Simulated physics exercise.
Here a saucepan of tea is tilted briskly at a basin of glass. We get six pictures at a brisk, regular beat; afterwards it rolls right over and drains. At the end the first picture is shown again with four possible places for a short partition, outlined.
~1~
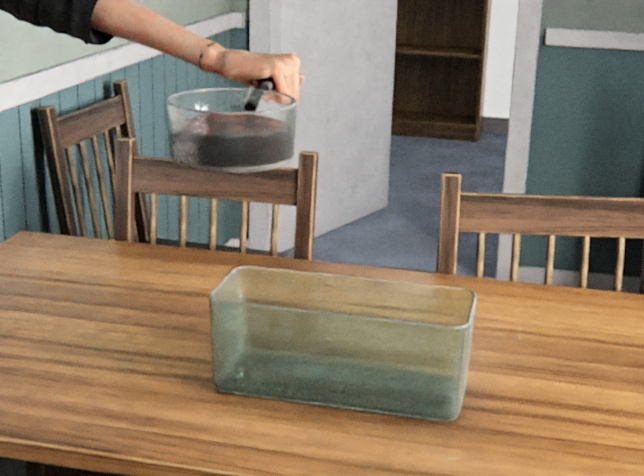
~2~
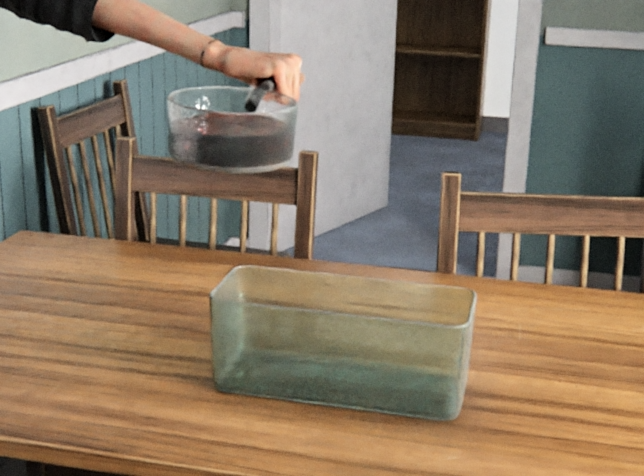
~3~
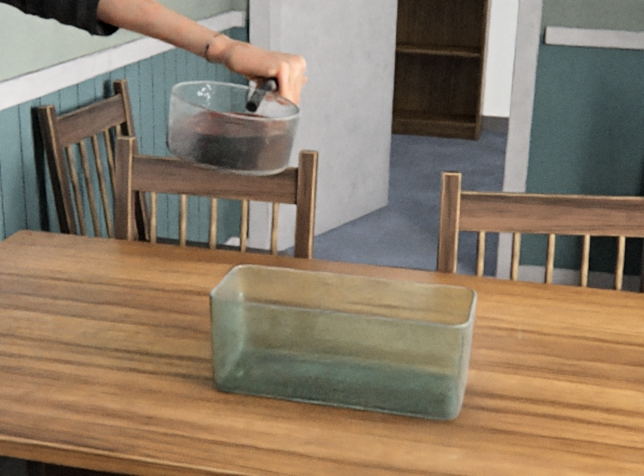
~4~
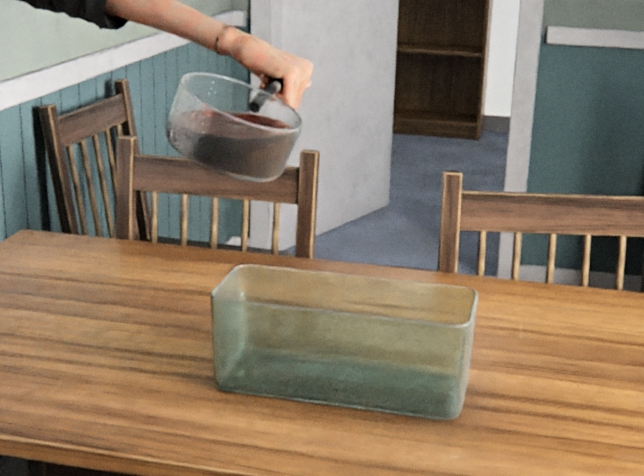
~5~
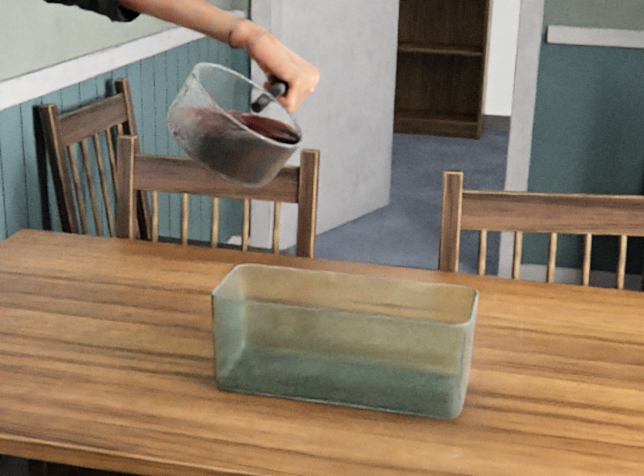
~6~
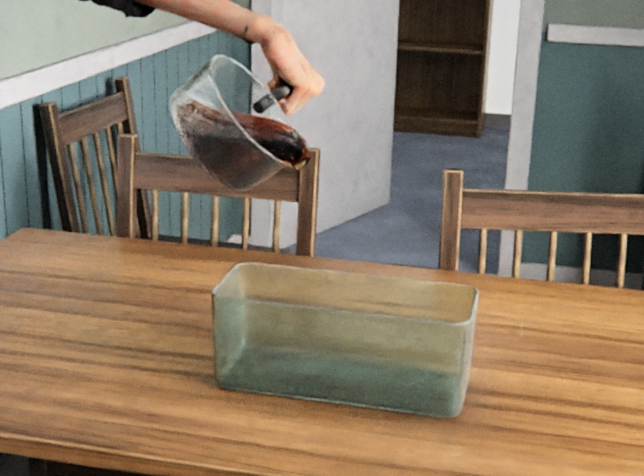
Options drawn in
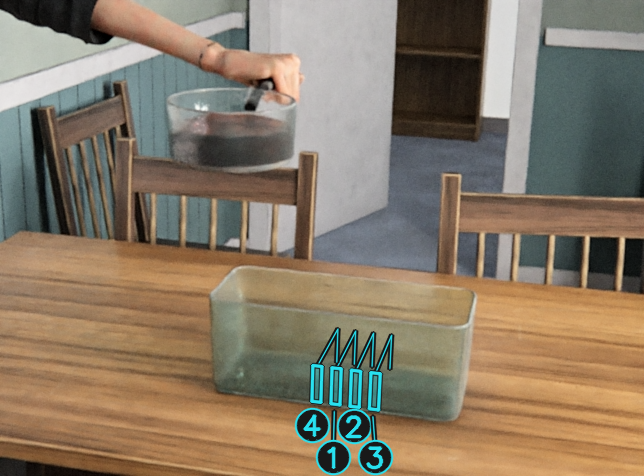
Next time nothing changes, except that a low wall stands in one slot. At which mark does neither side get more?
It is 4.
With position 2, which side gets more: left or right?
More ends on the left.
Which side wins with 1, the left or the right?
The left side.
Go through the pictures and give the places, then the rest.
In the first picture, upright, lip at (292, 104); basin from (214, 387) to (460, 419); nothing has left yet.
In the second picture, tipped about 2°, lip at (293, 106); nothing has left yet.
In the third picture, tipped about 10°, lip at (296, 113); nothing has left yet.
In the fourth picture, tipped about 21°, lip at (299, 126); nothing has left yet.
In the fifth picture, tipped about 35°, lip at (299, 142); nothing has left yet.
In the sixth picture, tipped about 50°, lip at (293, 157); tea is over the lip, down to (302, 163).
On the marked copy, 1 at (334, 411); 2 at (353, 413); 3 at (372, 416); 4 at (315, 408).
With 1, about 71 % ends left of the wall and 23 % right of it; 7 % is lost outside.
With 2, about 91 % ends left of the wall and 6 % right of it; 3 % is lost outside.
With 3, about 83 % ends left of the wall and 13 % right of it; 4 % is lost outside.
With 4, about 48 % ends left of the wall and 51 % right of it.
